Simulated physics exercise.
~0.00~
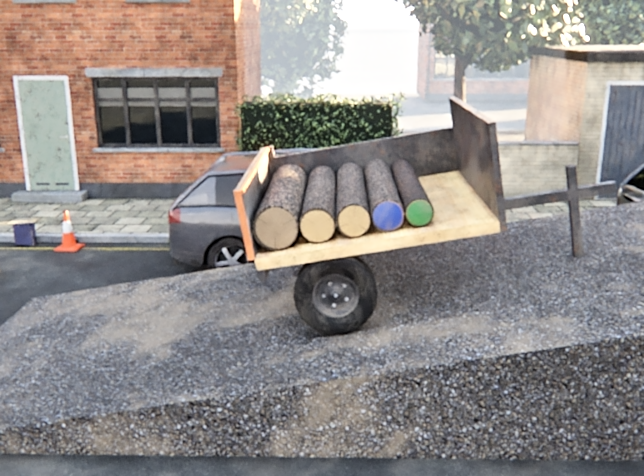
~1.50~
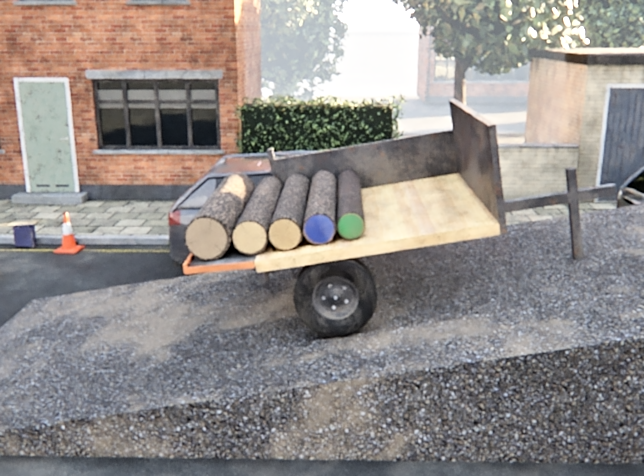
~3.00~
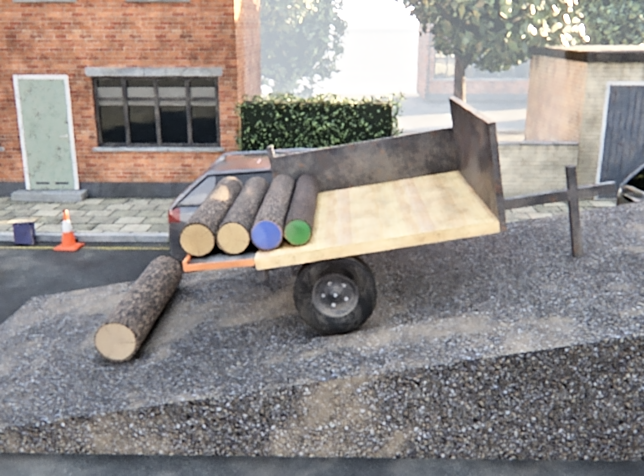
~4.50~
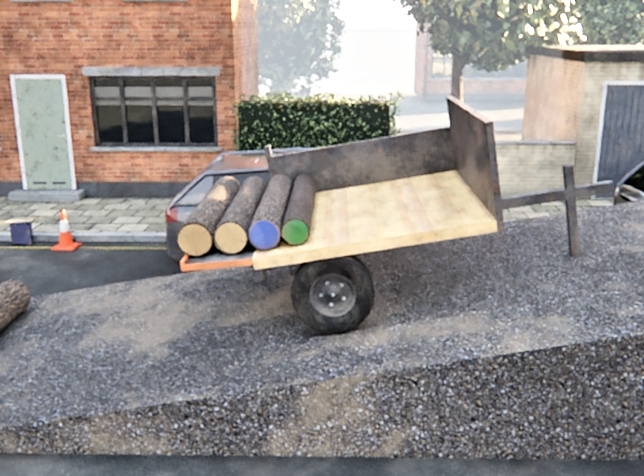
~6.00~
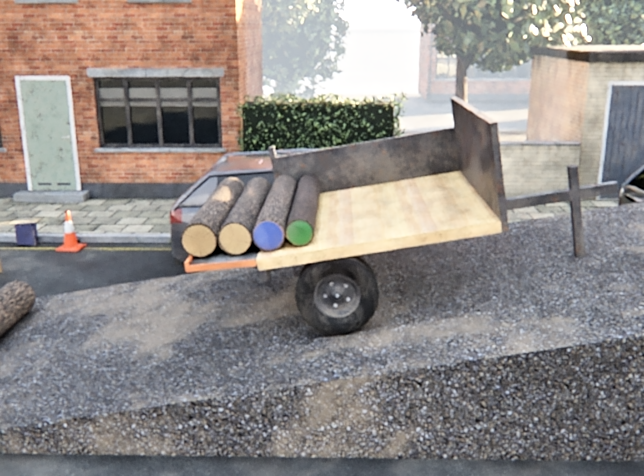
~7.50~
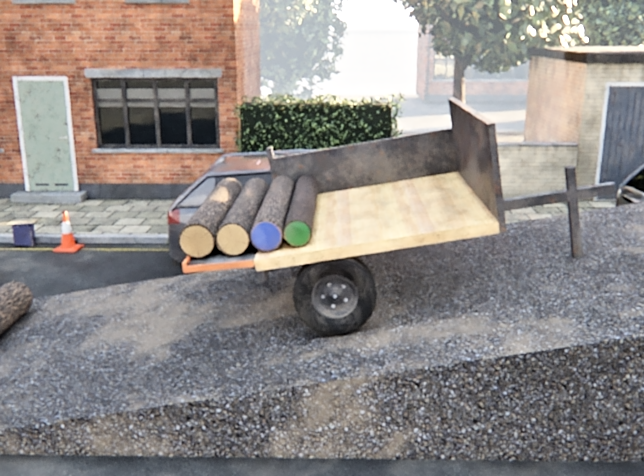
Five logs rolling down a tilted trailer as its tailgate drops, one tumbling off leftward, the blue and green staying aboard.
